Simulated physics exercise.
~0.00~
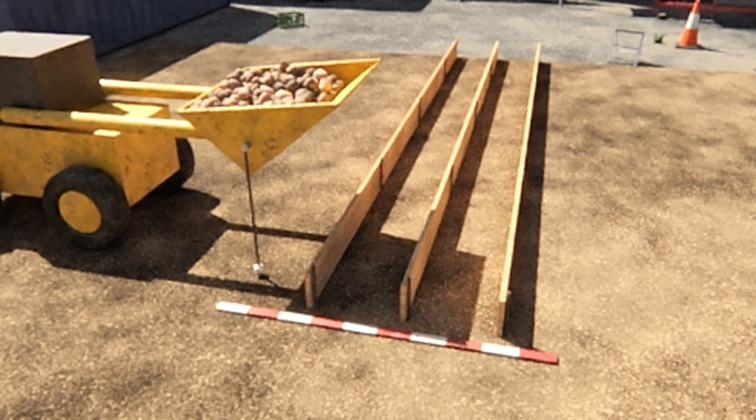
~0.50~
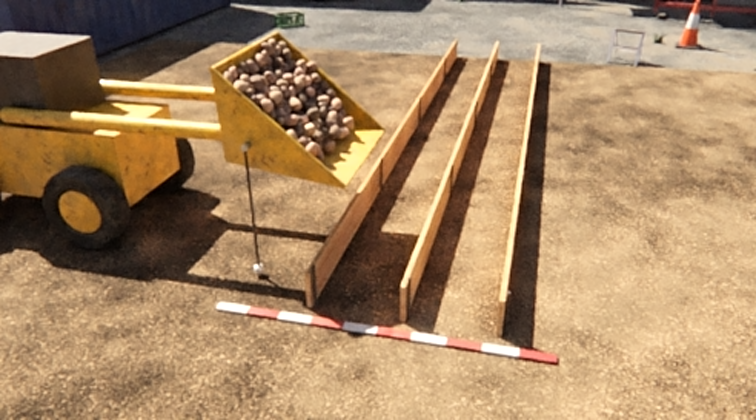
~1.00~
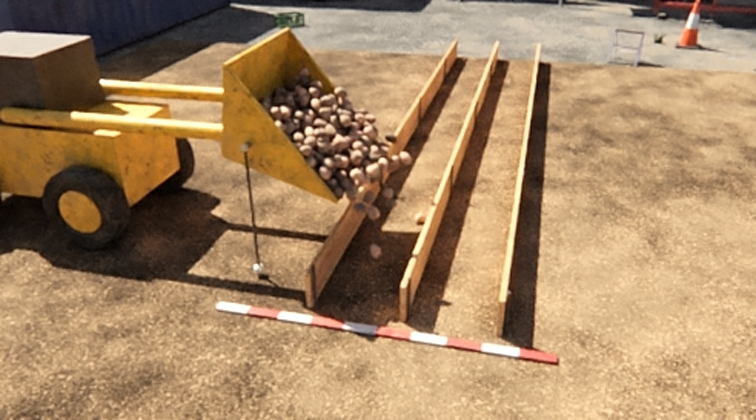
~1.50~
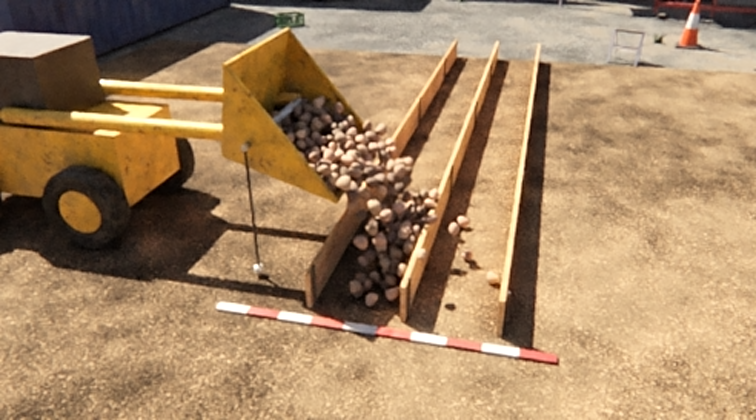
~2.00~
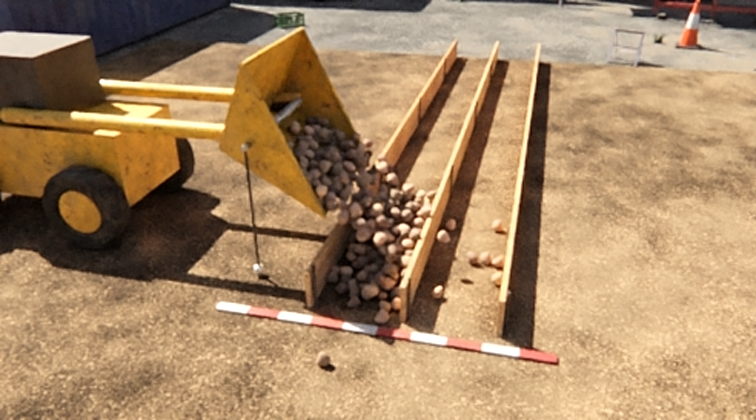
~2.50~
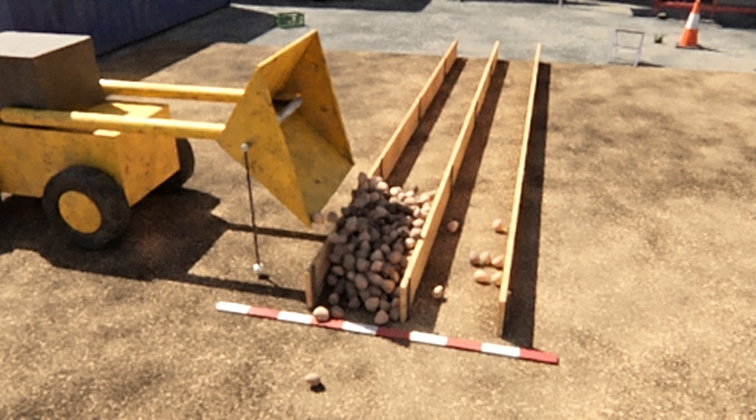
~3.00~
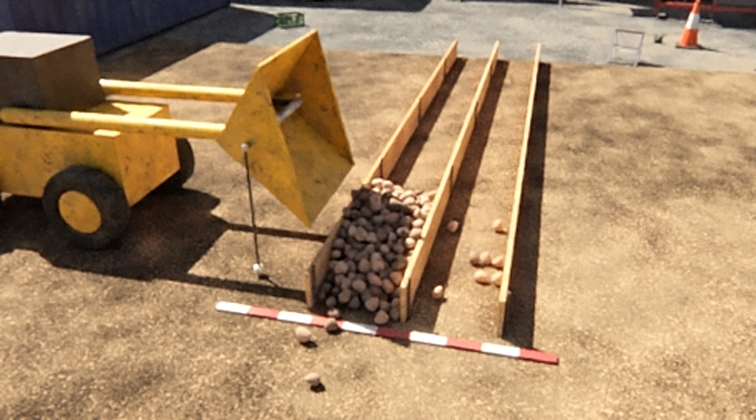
Yellow loader bucket tipping rounded cobbles between wooden planks, most piling in the near bay, a few scattering beyond, bucket finally empty.
